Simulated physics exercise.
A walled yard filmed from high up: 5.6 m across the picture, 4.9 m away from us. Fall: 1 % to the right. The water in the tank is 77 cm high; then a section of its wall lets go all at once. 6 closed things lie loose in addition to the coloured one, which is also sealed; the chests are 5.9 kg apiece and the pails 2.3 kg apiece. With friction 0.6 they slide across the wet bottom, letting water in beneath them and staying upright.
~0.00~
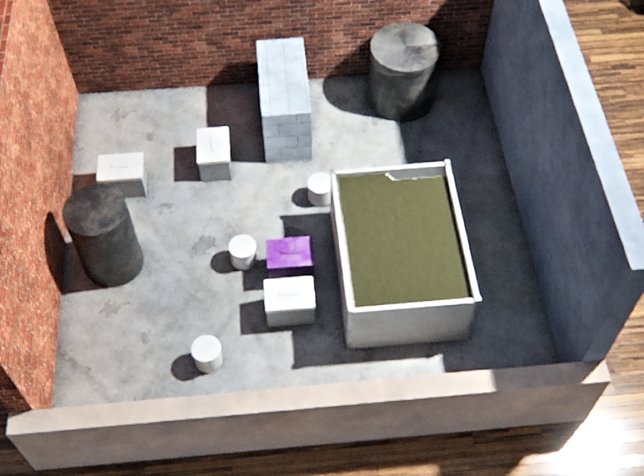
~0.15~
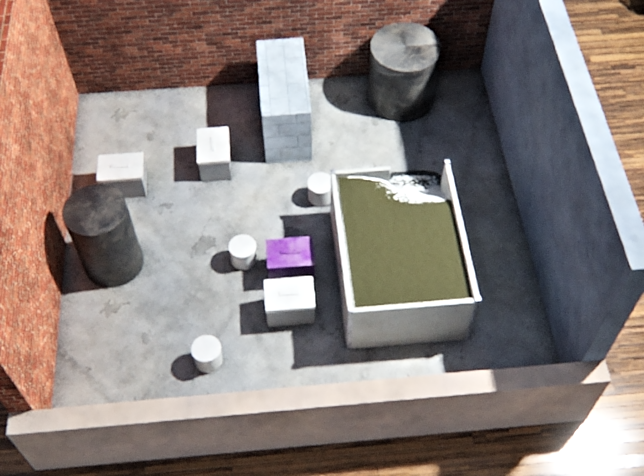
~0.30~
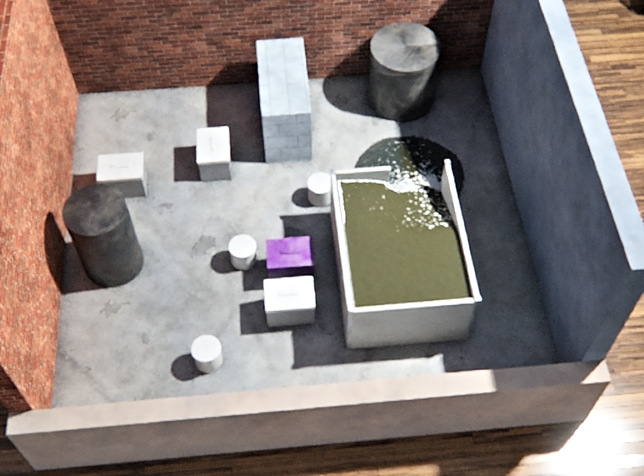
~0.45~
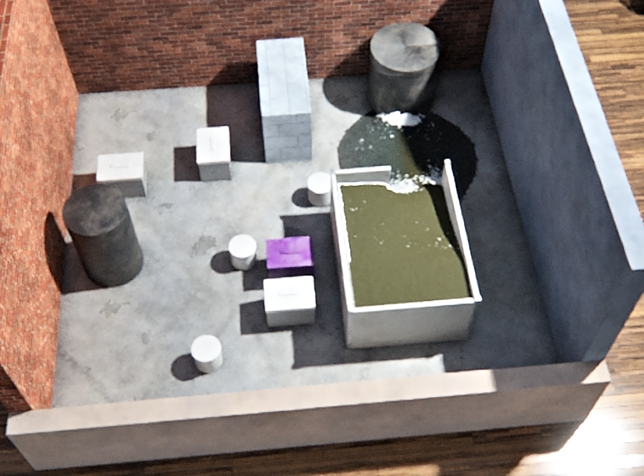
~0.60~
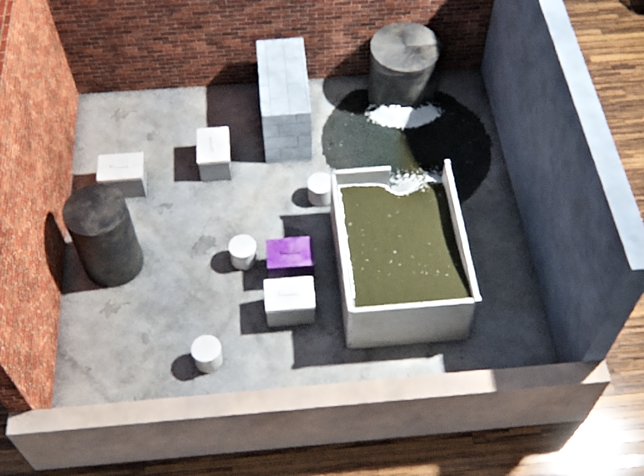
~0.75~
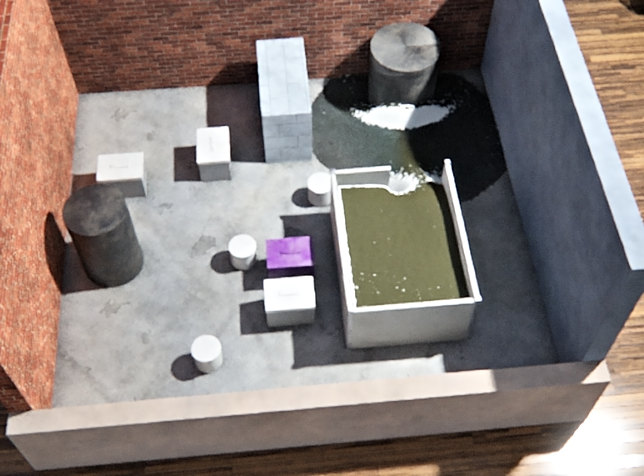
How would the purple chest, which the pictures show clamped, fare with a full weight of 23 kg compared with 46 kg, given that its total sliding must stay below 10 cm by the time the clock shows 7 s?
The heavier one is not needed.
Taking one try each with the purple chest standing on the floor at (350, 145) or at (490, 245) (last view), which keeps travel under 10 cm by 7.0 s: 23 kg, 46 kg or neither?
Try 1: Both insufficient. Try 2: Both insufficient.
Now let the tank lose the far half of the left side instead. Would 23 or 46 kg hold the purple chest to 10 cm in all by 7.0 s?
In that case no choice suffices.
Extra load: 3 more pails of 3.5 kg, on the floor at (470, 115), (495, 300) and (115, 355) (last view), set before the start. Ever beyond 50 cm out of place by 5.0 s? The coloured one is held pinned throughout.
In the given order, I'd say greater, greater, smaller.
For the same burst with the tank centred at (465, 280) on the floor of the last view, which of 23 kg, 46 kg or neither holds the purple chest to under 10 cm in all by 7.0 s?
Result, then: Heavier one only.
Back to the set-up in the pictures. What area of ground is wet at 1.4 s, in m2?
About 7.0 m2.
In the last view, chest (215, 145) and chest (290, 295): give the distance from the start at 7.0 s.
Net shift, one by one: 0 cm / 0 cm.
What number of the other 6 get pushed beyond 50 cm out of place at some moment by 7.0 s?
It works out to 3.
After 1.4 s the purple chest would be 0 cm from its start with 23 kg and 0 cm from its start with 46 kg; 0 cm of water round it then.
After 3.1 s the purple chest would be 0 cm from its start with 23 kg and 0 cm from its start with 46 kg; 0 cm of water round it then.
After 4.9 s the purple chest would be 0 cm from its start with 23 kg and 0 cm from its start with 46 kg; 4 cm of water round it then.
After 7.0 s the purple chest would be 0 cm from its start with 23 kg and 0 cm from its start with 46 kg; 4 cm of water round it then.
